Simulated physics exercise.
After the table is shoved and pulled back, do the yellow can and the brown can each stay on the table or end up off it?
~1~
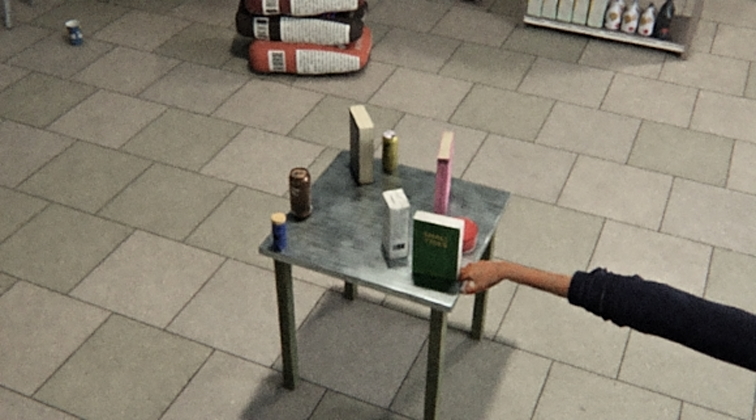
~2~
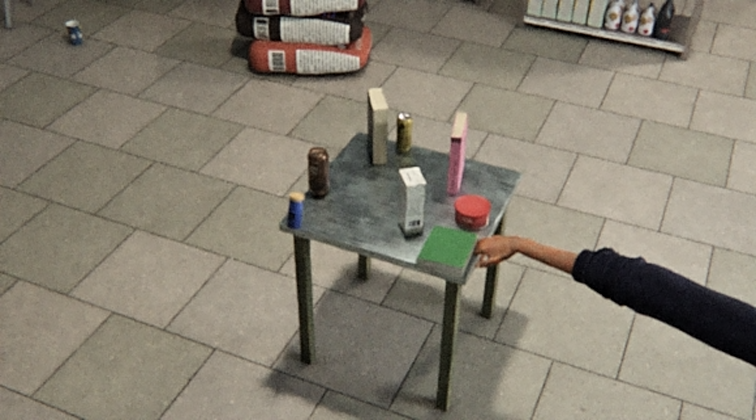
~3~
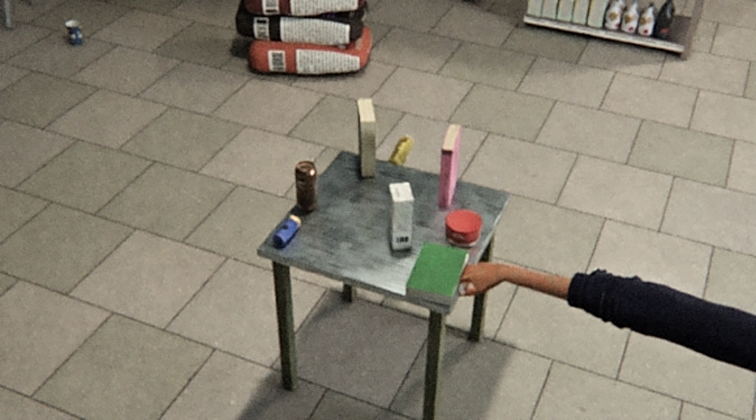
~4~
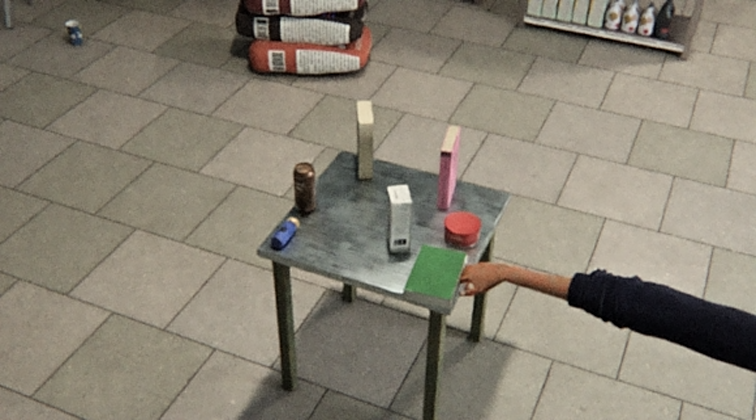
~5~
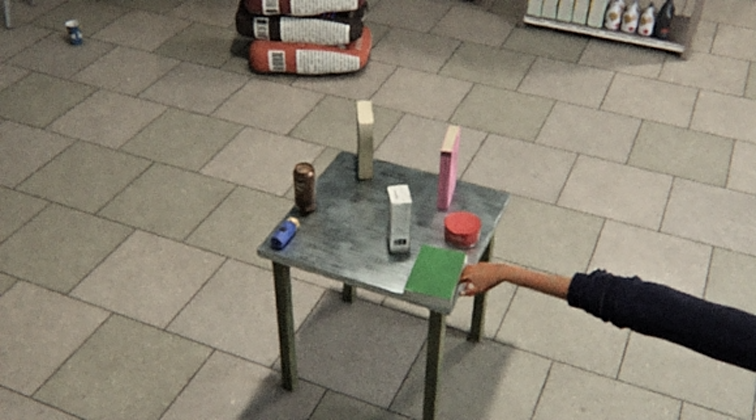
The brown can stays on the table, but the yellow can tips over and goes off the edge.
